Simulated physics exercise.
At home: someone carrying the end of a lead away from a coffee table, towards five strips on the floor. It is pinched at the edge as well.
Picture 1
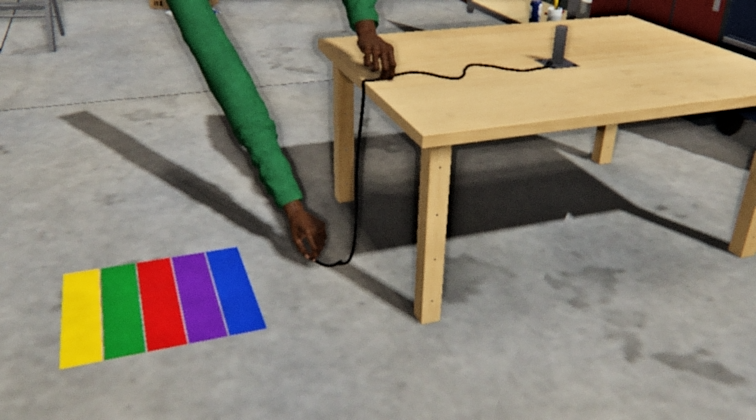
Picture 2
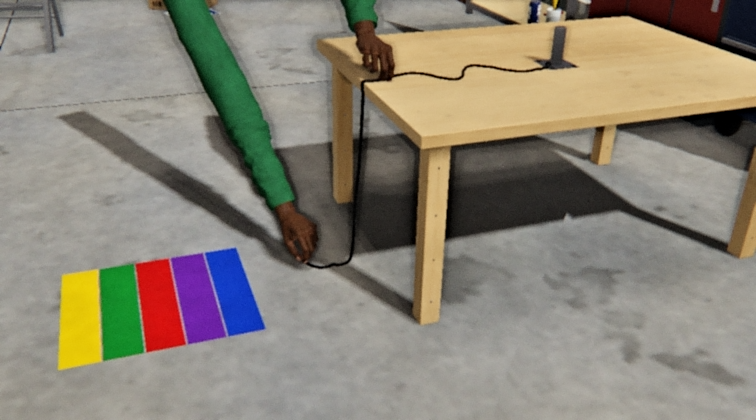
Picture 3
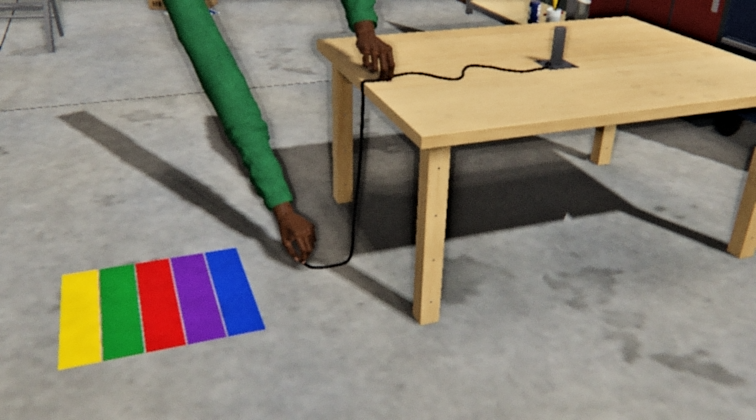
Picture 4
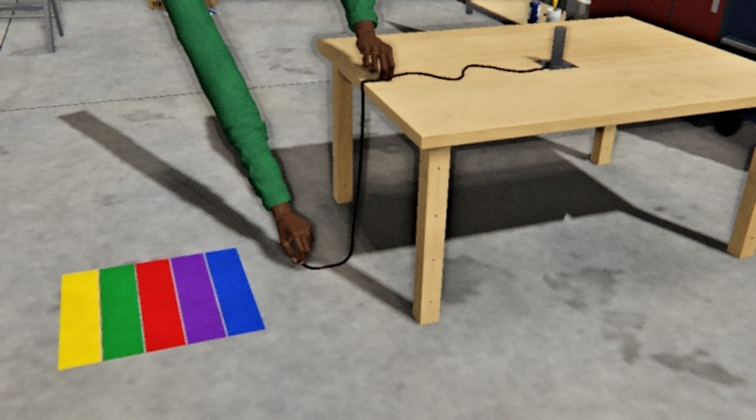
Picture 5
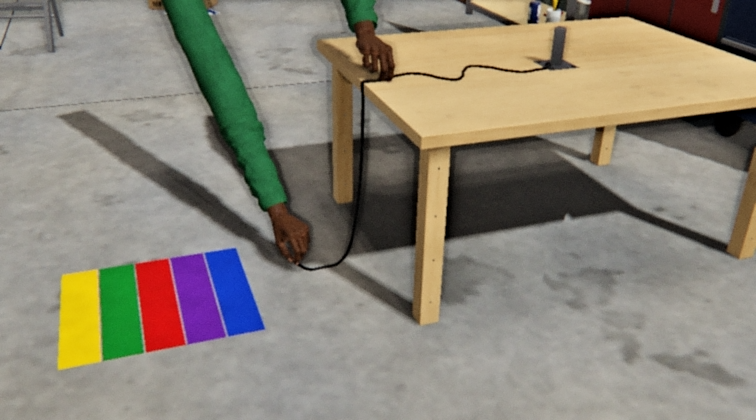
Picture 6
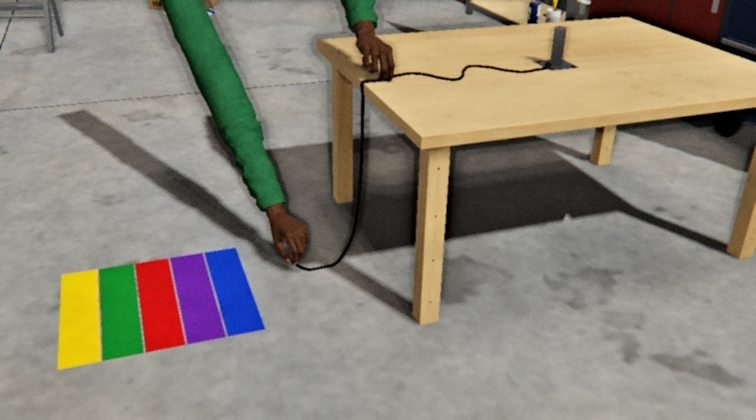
A dark-skinned hand in a green sleeve inches left just above a grey concrete floor, drawing the end of a thin black lead slightly with it, seen from above by a still camera. The other hand pinches the lead at the edge of a pale wooden table on the right. Yellow, green, red, purple and blue strips lie at lower left, unmoving.
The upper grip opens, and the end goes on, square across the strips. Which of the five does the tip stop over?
It halts on the green strip.
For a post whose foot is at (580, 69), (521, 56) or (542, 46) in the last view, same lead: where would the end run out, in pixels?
About (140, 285), (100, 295) and (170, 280).
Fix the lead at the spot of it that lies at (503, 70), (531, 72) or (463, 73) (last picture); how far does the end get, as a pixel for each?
Try by try, around (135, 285), (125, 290) and (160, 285).
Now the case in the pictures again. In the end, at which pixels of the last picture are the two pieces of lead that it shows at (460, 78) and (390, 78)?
The first at (420, 77), the second at (345, 103).
A little later, end near (180, 280); over purple.
Next, end near (140, 287); over red.
When it is tight, end near (117, 290); over green. Over green.
